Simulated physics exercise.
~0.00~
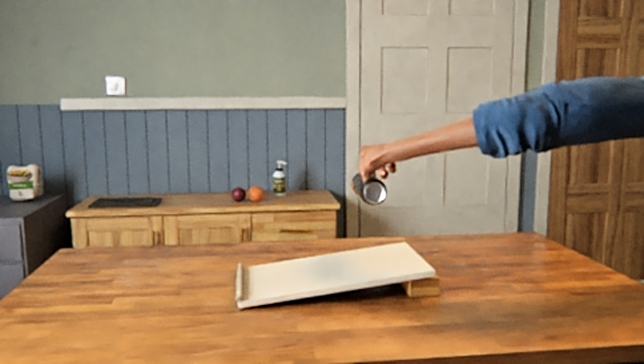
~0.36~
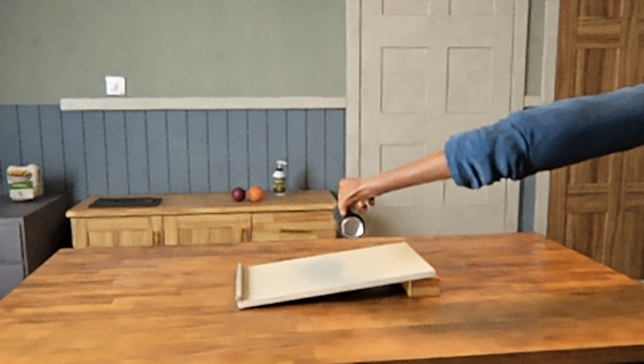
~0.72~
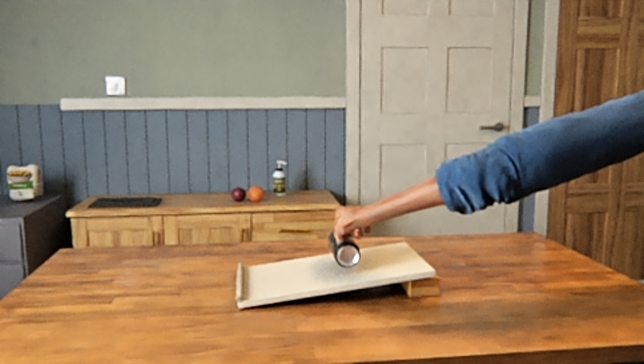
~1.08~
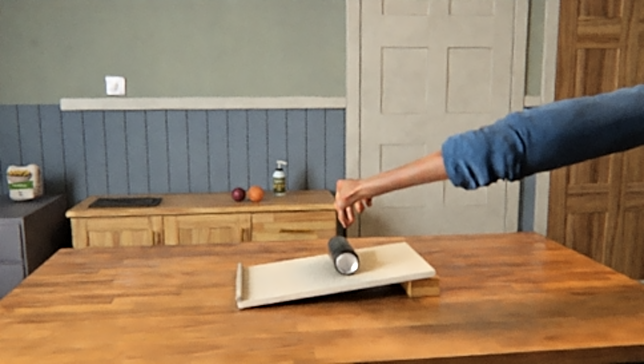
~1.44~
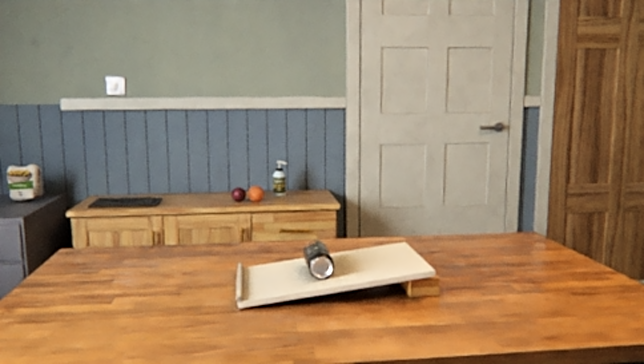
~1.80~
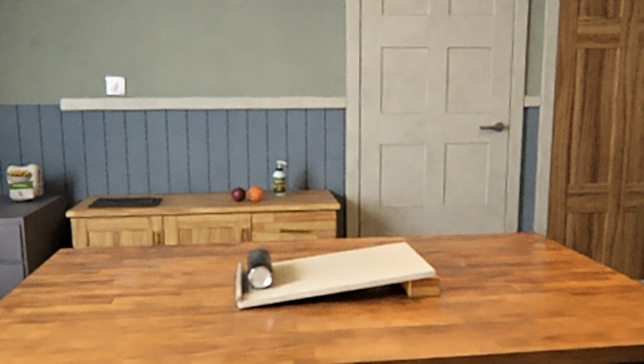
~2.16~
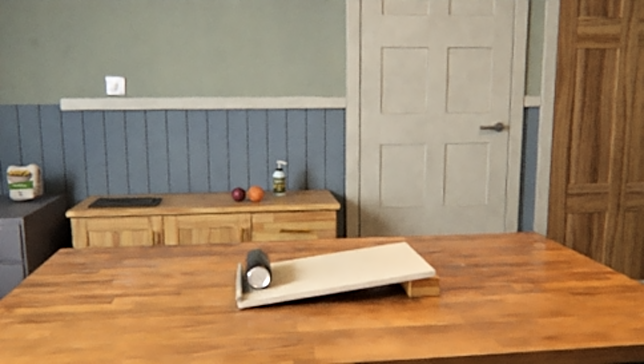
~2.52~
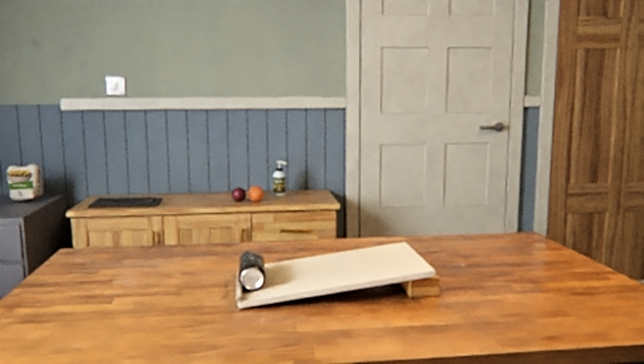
A black can rolls down a pale sloping board on a wooden table, seen from a fixed view facing a room with blue panelling, a low wooden cabinet and a light door. The board's raised right end rests on a small wooden block, and a raised lip edges its lower left end. A hand in a blue sleeve reaches in from the right, lowers the can on its side onto the slope, and lets go. The arm withdraws as the can rolls left downhill. It comes to rest at the bottom against the lip, while the board stays put.
